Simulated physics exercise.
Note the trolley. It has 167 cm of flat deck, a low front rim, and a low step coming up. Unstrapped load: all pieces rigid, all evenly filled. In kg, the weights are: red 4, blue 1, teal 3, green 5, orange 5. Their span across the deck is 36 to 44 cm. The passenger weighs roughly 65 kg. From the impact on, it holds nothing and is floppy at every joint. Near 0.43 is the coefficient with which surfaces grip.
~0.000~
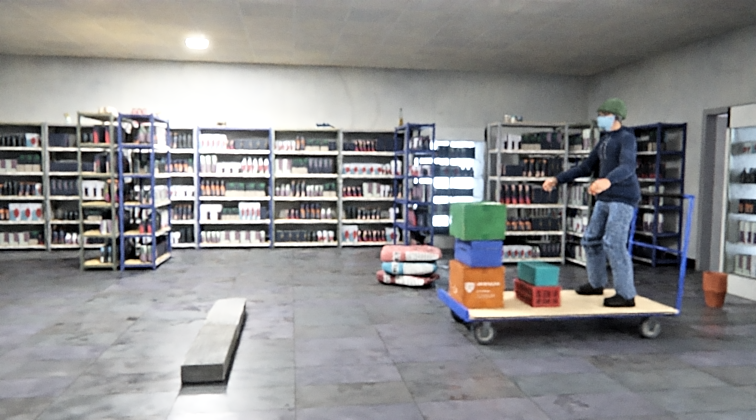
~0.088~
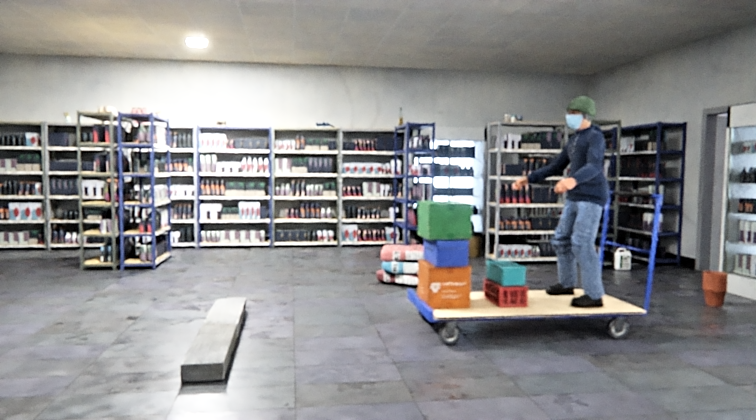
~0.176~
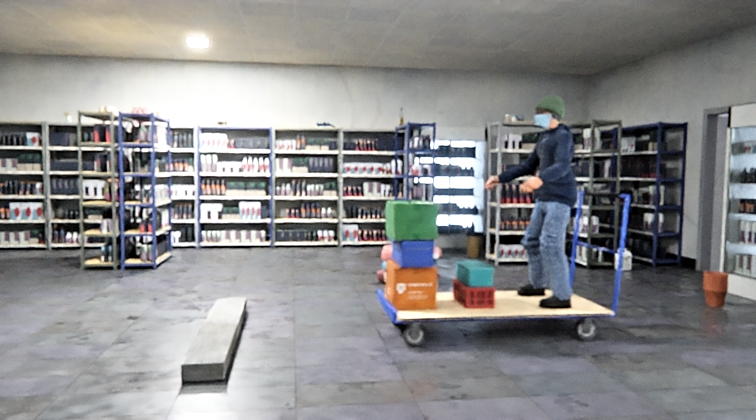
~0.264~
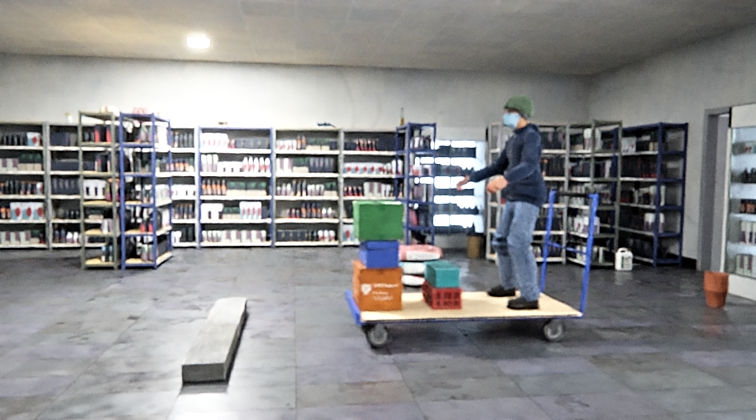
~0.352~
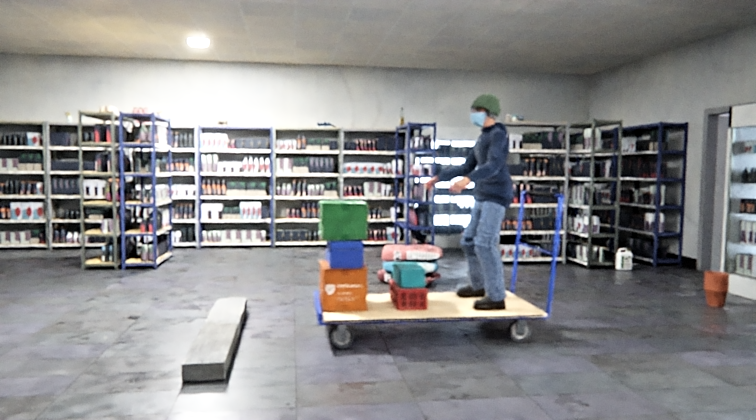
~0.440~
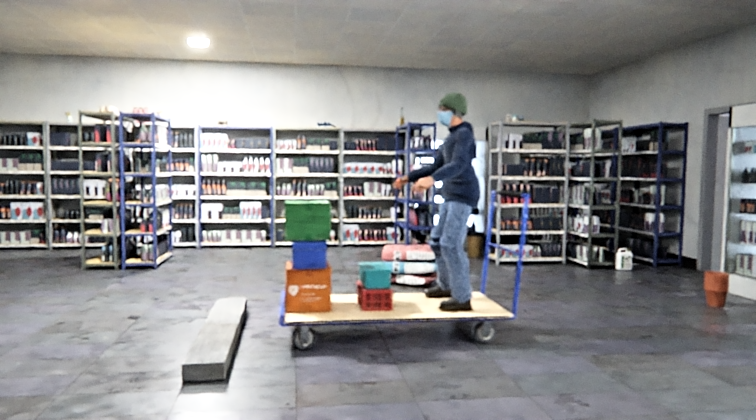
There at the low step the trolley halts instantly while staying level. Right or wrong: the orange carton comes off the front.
Right.
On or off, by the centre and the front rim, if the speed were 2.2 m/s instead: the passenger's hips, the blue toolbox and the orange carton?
Then the hips would stay put, the blue one would not stay put and the orange one would stay put.
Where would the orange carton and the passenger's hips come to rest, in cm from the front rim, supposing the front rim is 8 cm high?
Then orange 20 behind, hips 40 past.
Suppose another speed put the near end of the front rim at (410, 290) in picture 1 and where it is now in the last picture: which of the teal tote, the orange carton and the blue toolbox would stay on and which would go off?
Result: Teal kept; orange kept; blue lost.
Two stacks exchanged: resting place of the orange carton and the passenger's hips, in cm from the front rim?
In that case orange 40 behind, hips 10 behind.
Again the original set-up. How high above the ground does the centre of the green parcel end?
Near 15 cm above the ground.
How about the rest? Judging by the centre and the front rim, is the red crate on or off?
End result - red: Stays.
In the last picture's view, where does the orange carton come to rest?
Roughly at (161, 319).
After 0.57 s the deck stops.
After 0.82 s the orange carton is 13 cm behind the rim, tilted 25°, near (244, 279) in the last picture's view.
After 1.12 s the orange carton is 28 cm past the rim, tilted 150°, near (188, 302) in the last picture's view.
After 1.57 s the orange carton is 47 cm past the rim, tilted 180°, near (161, 319) in the last picture's view.
When all is still (2.1 s), past the rim, blue toolbox, teal tote, green parcel, orange carton and the passenger's hips; behind it, red crate.
